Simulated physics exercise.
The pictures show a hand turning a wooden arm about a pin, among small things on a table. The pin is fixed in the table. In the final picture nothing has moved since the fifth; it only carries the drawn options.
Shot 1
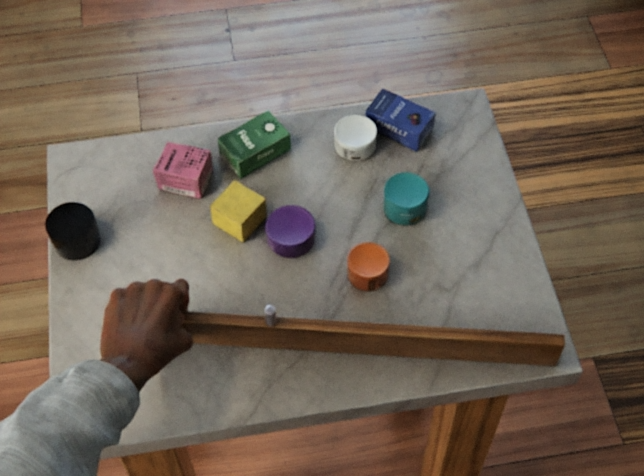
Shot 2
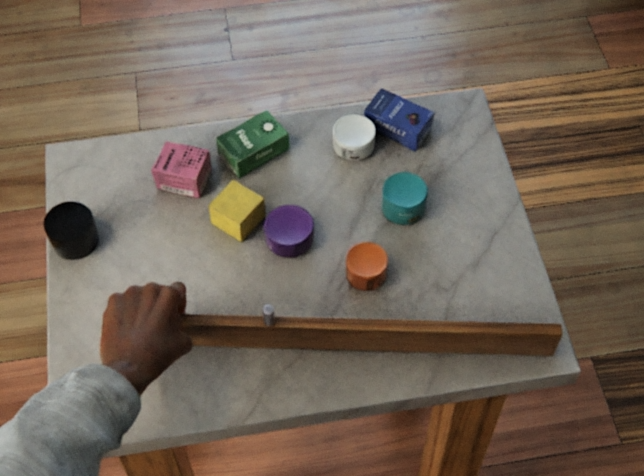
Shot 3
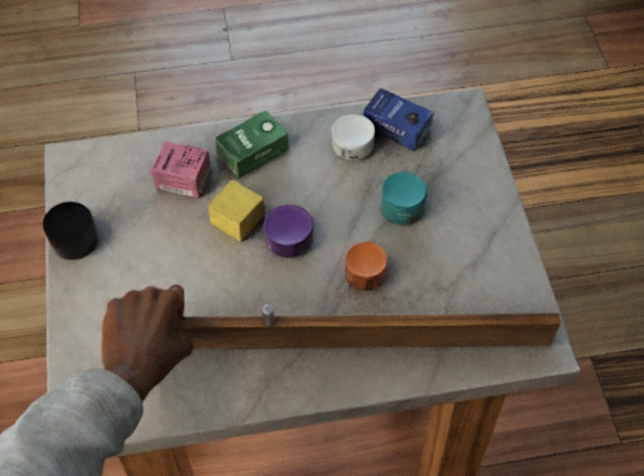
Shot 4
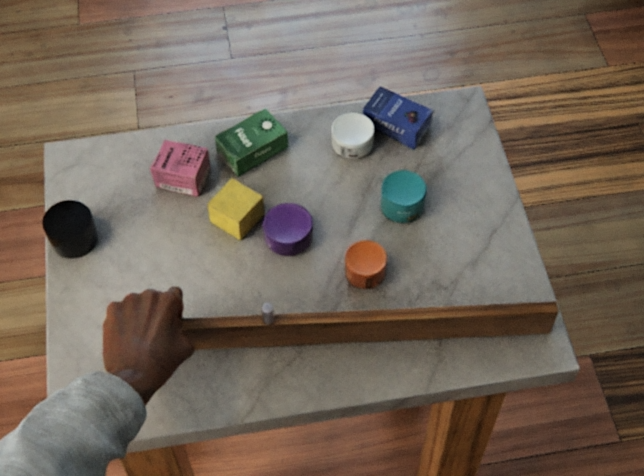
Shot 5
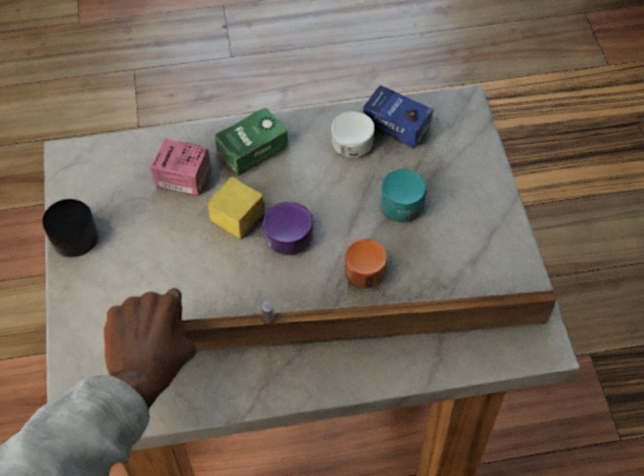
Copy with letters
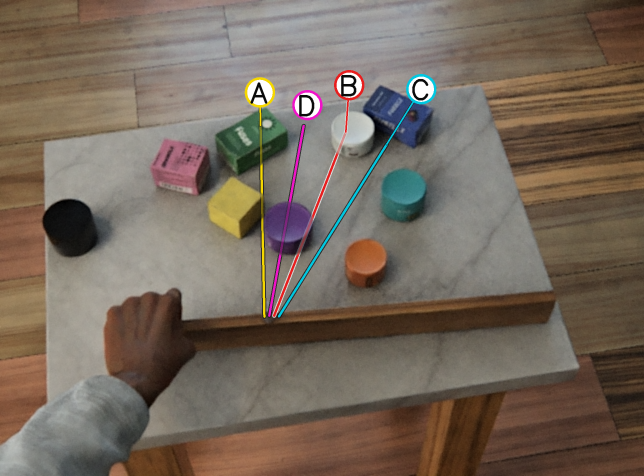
A wooden arm, gripped at its left end by a hand in a grey sleeve, starts out sloping slightly down to the right across a table. It turns slowly about a pin, its right end swinging a little upward toward the orange tub, while the surrounding tubs, boxes and black pot stay in place.
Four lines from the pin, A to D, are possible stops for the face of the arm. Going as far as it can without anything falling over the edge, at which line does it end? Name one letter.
Stop at D.
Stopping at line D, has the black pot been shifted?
No.
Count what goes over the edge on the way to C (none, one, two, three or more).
By then, none.
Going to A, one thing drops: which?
It is the white tub.
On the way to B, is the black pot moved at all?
By then, no.
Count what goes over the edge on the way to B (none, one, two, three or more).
By then, none.
On the marked copy, A at (263, 215); B at (312, 218); C at (336, 225); D at (288, 215).
With D. Early on, arm (391, 247); orange tub (359, 255); black pot (71, 228).
Further on, arm (339, 209); white tub (349, 130); turquoise tub (348, 160).
At the end, arm (291, 196); white tub (288, 108); green box (236, 136); nothing has fallen.
As for the rest, A drops the white tub; B is safe but short; C is safe but short.
